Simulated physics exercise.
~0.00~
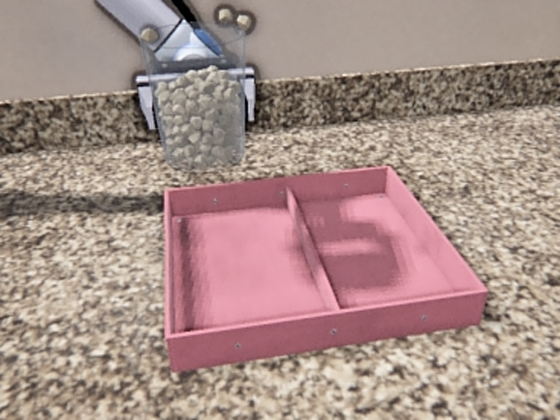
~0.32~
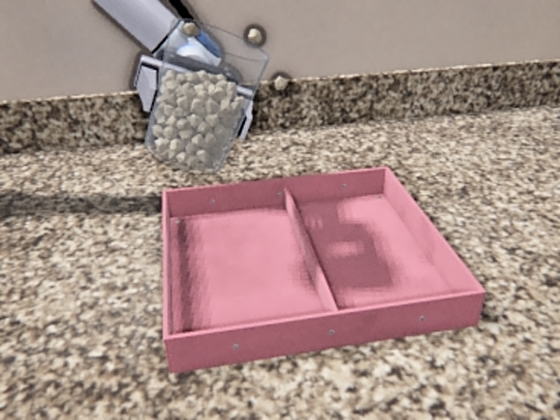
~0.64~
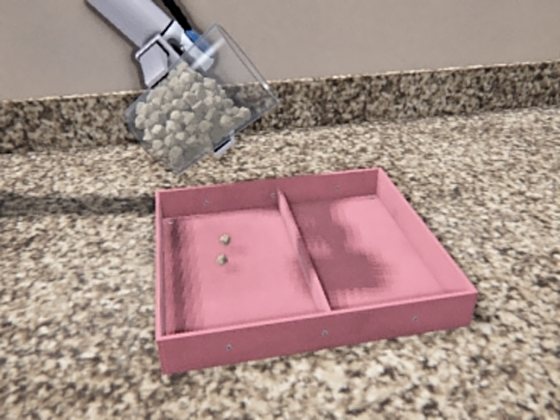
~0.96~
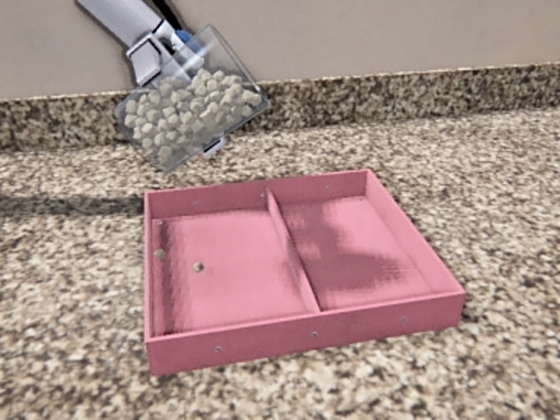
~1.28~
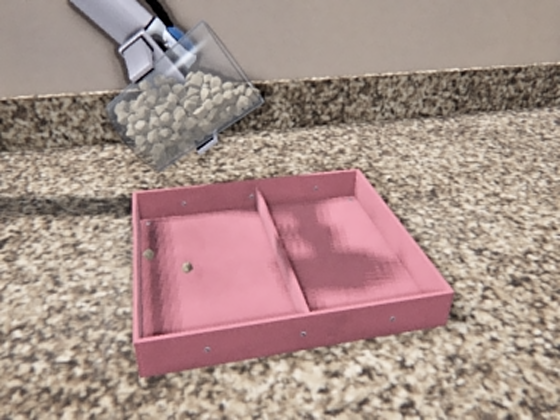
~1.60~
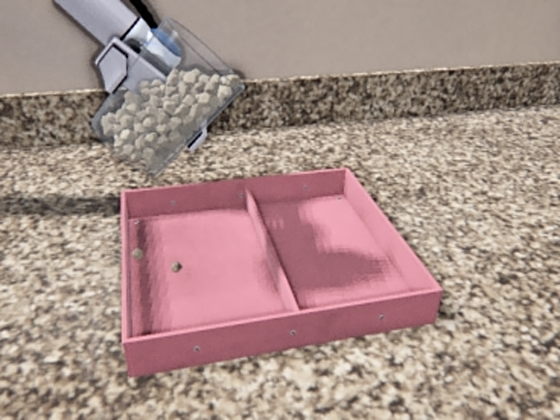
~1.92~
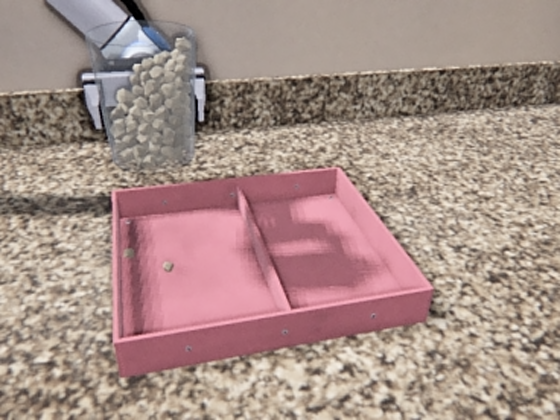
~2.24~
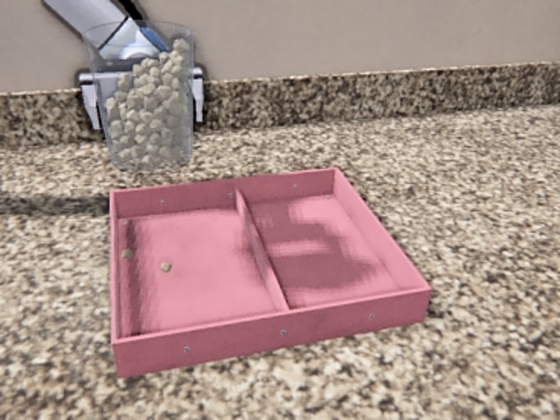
Robot gripper tilting a clear beaker of pale pebbles over a pink divided tray, dropping two inside, then returning it upright.
